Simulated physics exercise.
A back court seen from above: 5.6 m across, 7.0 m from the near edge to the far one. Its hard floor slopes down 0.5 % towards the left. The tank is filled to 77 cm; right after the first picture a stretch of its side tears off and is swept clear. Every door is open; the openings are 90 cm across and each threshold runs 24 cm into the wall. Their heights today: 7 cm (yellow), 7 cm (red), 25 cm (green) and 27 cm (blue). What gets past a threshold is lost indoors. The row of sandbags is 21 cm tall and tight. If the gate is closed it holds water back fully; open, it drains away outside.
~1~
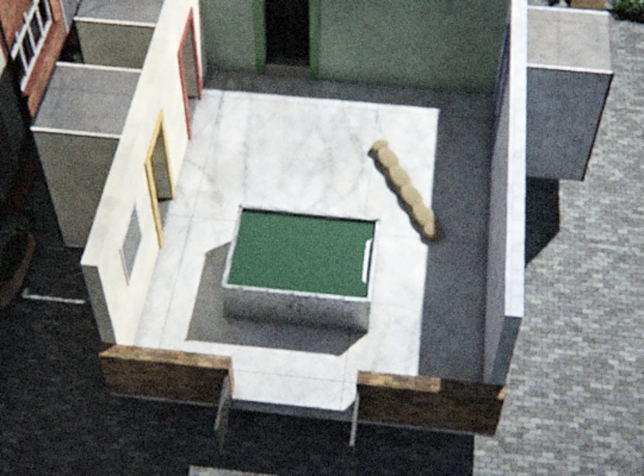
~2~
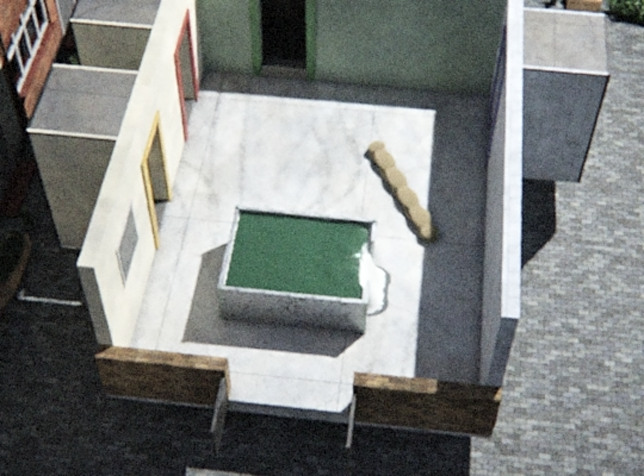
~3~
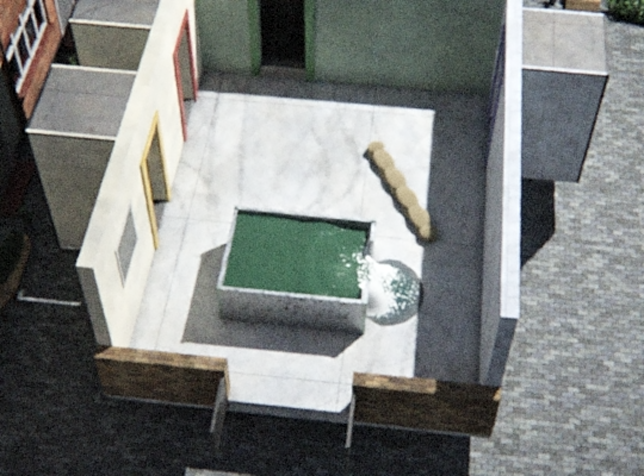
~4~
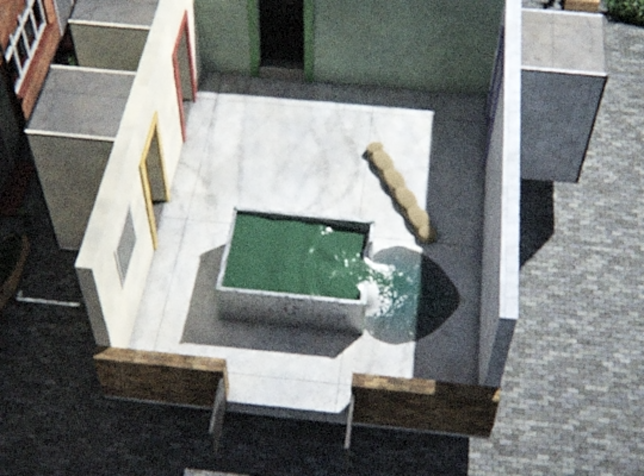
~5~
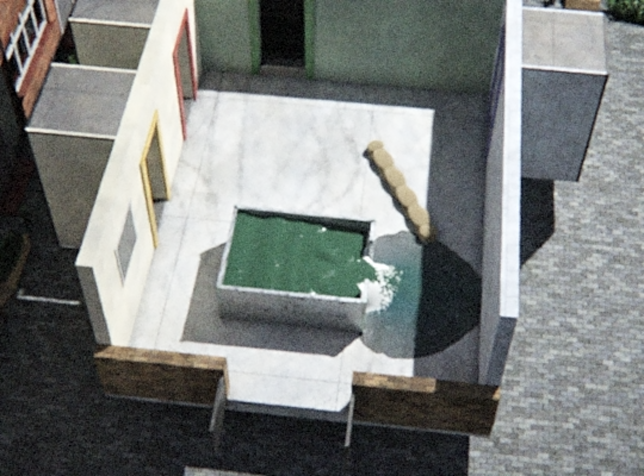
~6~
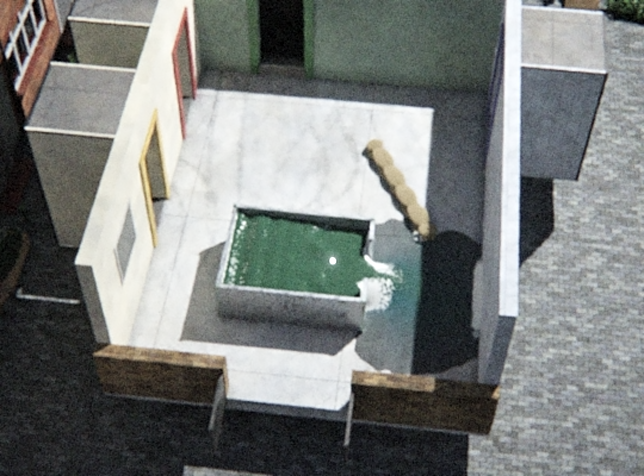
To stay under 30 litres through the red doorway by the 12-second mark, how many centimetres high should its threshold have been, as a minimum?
Close to 6.5 cm is just enough.
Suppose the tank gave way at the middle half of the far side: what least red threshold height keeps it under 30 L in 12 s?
Then roughly 14.5 cm.
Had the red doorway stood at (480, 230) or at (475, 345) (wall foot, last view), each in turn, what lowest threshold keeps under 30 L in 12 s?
Roughly 17 and 24 cm.
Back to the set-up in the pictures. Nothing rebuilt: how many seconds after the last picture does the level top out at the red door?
At about 8.0 s.
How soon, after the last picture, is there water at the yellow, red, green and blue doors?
Yellow 4.5 s, red 4.5 s, green 3.2 s, blue 1.0 s.
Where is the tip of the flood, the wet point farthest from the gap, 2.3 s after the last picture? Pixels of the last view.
At about (488, 98).
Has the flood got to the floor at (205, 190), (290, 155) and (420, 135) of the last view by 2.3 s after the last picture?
In that order: Dry, still dry, wet.
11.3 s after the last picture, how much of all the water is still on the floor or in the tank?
About 90 per cent.
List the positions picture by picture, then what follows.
In the first picture, the tank at (303, 254) is whole and still, 77 cm deep; the red door at (190, 78) is dry.
In the second picture, water pours out at (367, 282) and has run 0.3 m, to (383, 306); about 7 cm deep outside, 77 cm at the back.
In the third picture, the gap is at (367, 282), the front 0.8 m out at (416, 307); the back of the tank holds 77 cm.
In the fourth picture, the front is at (455, 302), 1.5 m from the gap at (366, 283); 2.0 m2 of floor is wet, 77 cm left at the back.
In the fifth picture, the front is at (481, 315), 1.9 m from the gap at (366, 281); 3.5 m2 of floor is wet, 76 cm left at the back.
In the sixth picture, water pours out at (365, 280) and has run 2.0 m, to (482, 254); about 5 cm deep outside, 69 cm at the back; 4.5 m in a straight line remain to the red door at (184, 78).
Then, 0.7 s after the last picture water covers 20 % of the floor, deepest (42 cm) near (476, 410); it has not reached the red door.
Then, 2.3 s after the last picture water covers 45 % of the floor, deepest (31 cm) near (476, 410); it has not reached the red door.
Then, 11.3 s after the last picture water covers 95 % of the floor, deepest (11 cm) near (198, 86); 10 cm at the red door, 26 litres in over its 7 cm threshold.
At the red door as built, the water peaked near 11 cm, 7.9 s after the last picture.
Run again over the same 12 s with other heights there, 44 litres in over 6 cm, 13 litres over 8 cm. The limit of 30 litres is kept from about 6.5 cm up.
